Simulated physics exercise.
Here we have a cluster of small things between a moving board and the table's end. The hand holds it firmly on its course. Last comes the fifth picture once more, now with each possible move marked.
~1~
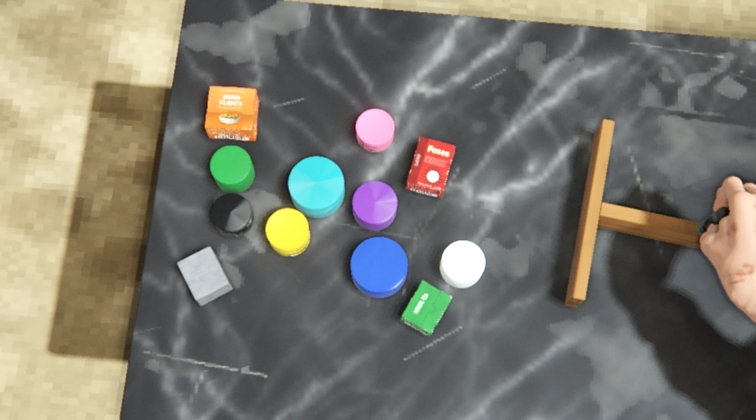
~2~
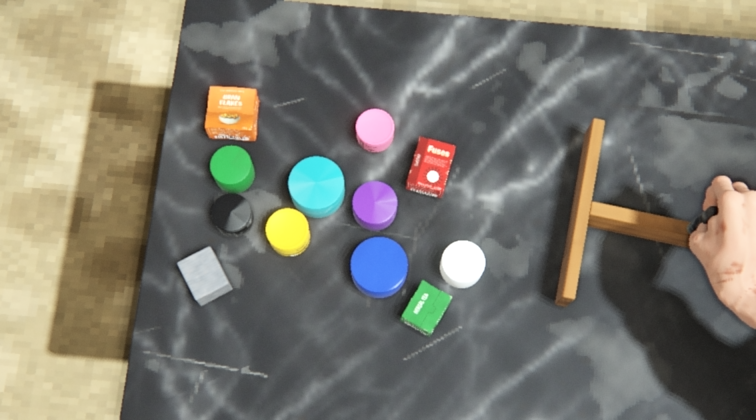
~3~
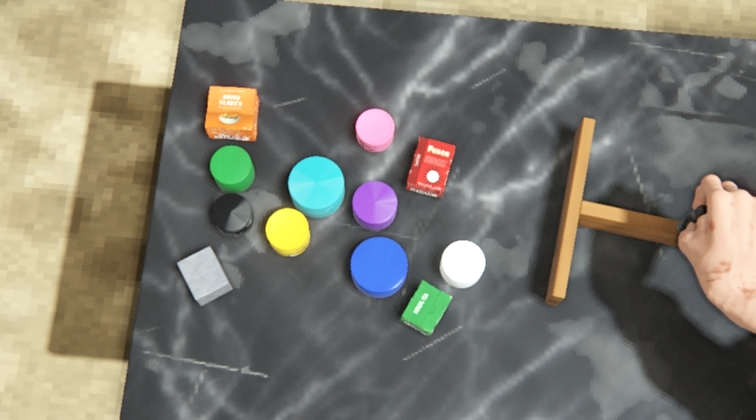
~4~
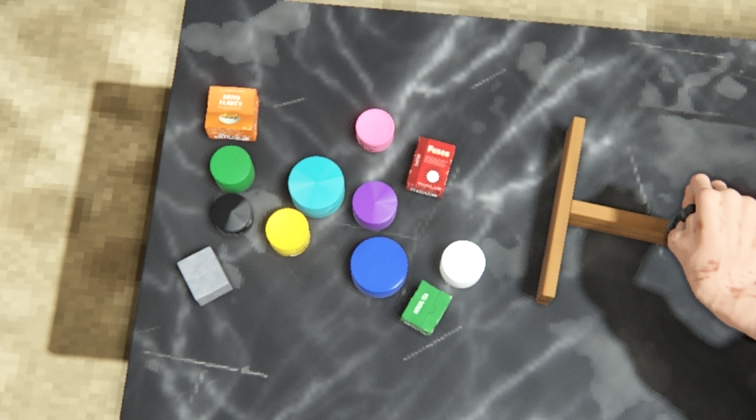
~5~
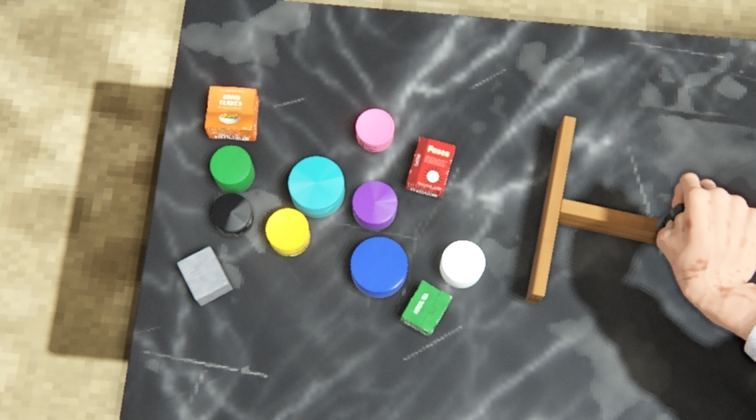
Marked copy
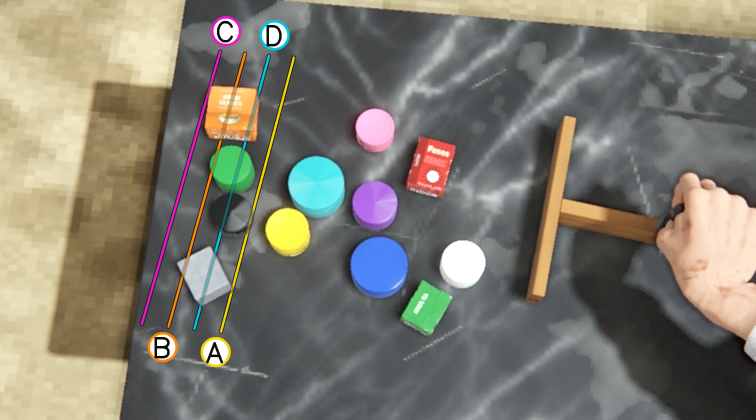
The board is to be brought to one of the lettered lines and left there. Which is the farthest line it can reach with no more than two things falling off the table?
It can go as far as D.
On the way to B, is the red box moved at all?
Yes.
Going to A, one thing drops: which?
The green tin.
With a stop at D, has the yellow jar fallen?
By then, no.
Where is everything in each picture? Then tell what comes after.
Pink tub (375, 131); purple tin (375, 207); grey block (205, 276), in the first picture.
Board (585, 206); black tin (233, 216), in the second picture.
Board (574, 205); yellow jar (288, 233), in the third picture.
Board (565, 204); green packet (426, 309), in the fourth picture.
Board (555, 204); red box (431, 168); orange packet (233, 113); turquoise tin (317, 187), in the fifth picture.
On the marked copy, A at (259, 189); B at (208, 185); C at (183, 183); D at (233, 187).
Taking D. A third of the way, board (439, 193); green packet (419, 313); blue pot (354, 268).
Two thirds of the way, board (322, 183); green tin (207, 162); black tin (212, 208).
When it is over, board (233, 175); green tin over the edge; black tin over the edge; two fallen.
As for the rest, A is within the limit but short; B drops five; C drops six.
